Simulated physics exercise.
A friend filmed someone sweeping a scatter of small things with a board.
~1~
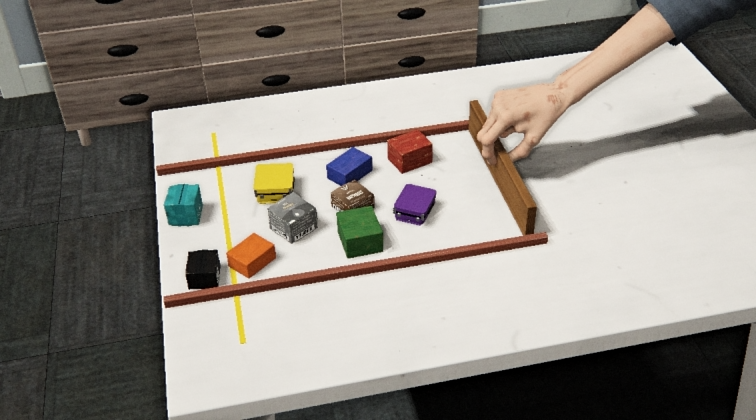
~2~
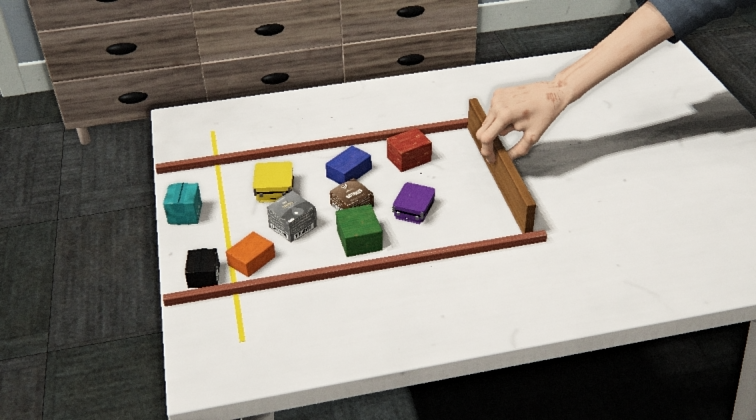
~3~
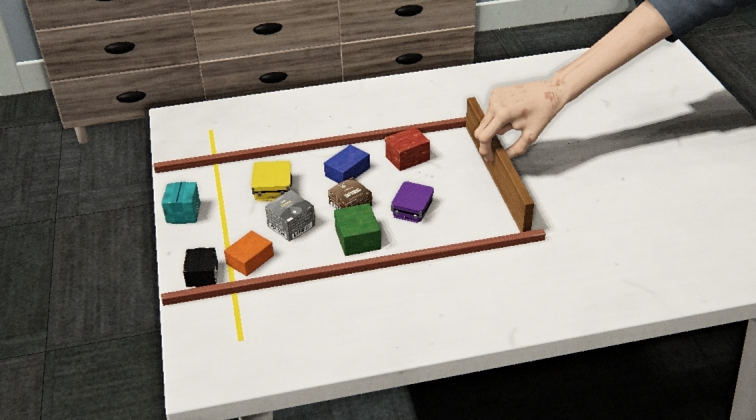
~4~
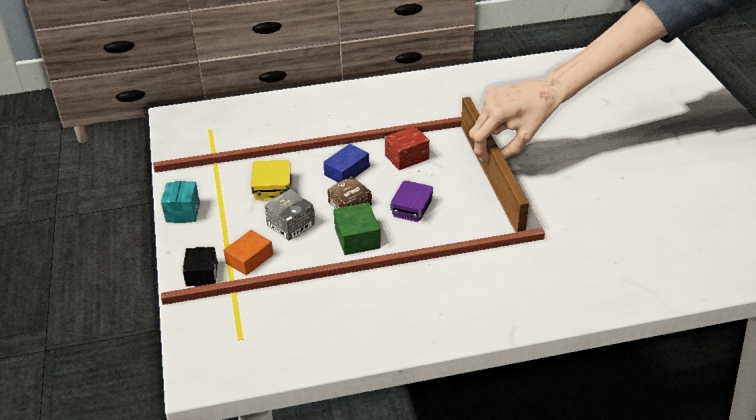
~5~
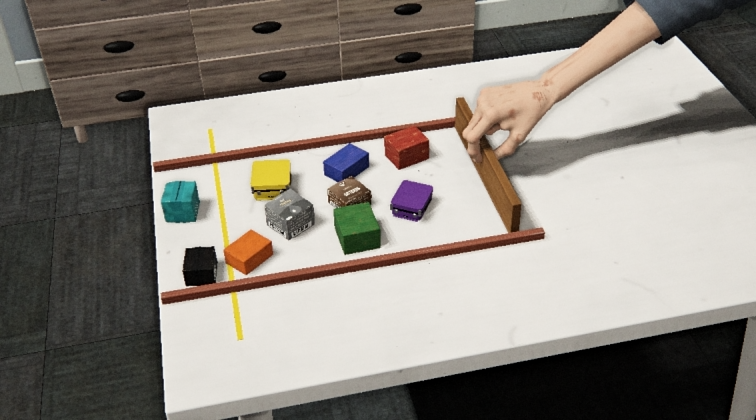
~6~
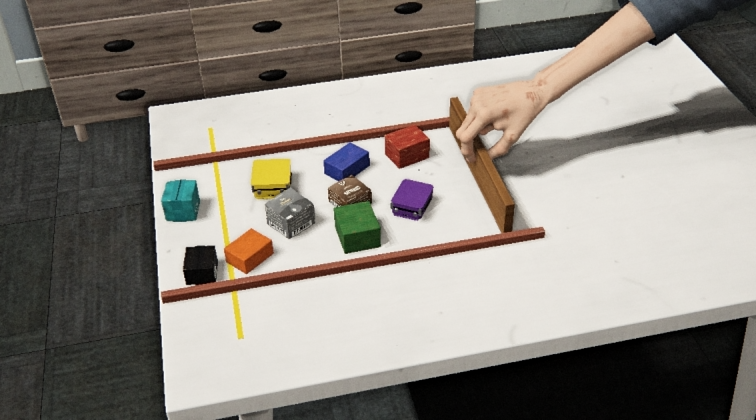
A hand sliding a wooden board slightly left between two red rails on a white table, the scattered coloured blocks staying still.
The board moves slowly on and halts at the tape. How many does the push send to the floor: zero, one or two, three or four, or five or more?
You'd see three or four of the bits go off the end there.
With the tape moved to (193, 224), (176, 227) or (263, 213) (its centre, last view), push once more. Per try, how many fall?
In order, 6, 7 and 1.
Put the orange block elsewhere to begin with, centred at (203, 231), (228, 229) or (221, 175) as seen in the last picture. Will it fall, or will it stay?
Spot by spot, it drops away, then drops away, then stays put.
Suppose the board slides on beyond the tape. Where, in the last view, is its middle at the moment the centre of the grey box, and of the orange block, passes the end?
Grey box: (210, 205); orange block: (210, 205).
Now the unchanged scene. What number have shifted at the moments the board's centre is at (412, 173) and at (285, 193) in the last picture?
The counts are 3 and 10.
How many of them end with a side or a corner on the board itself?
I count 4 of them.
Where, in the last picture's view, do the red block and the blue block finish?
The red block stops around (199, 175); the blue block around (169, 198).
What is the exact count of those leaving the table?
The count is 3.
Soon after, none off yet; turquoise box at rest near (181, 201); black box at rest near (201, 265); orange block at rest near (249, 251).
Then, none off yet; turquoise box at rest near (178, 202); black box at rest near (201, 265); orange block moving near (244, 251).
At rest, the number that fall off is three or four; fallen, yellow case, black box and turquoise box.
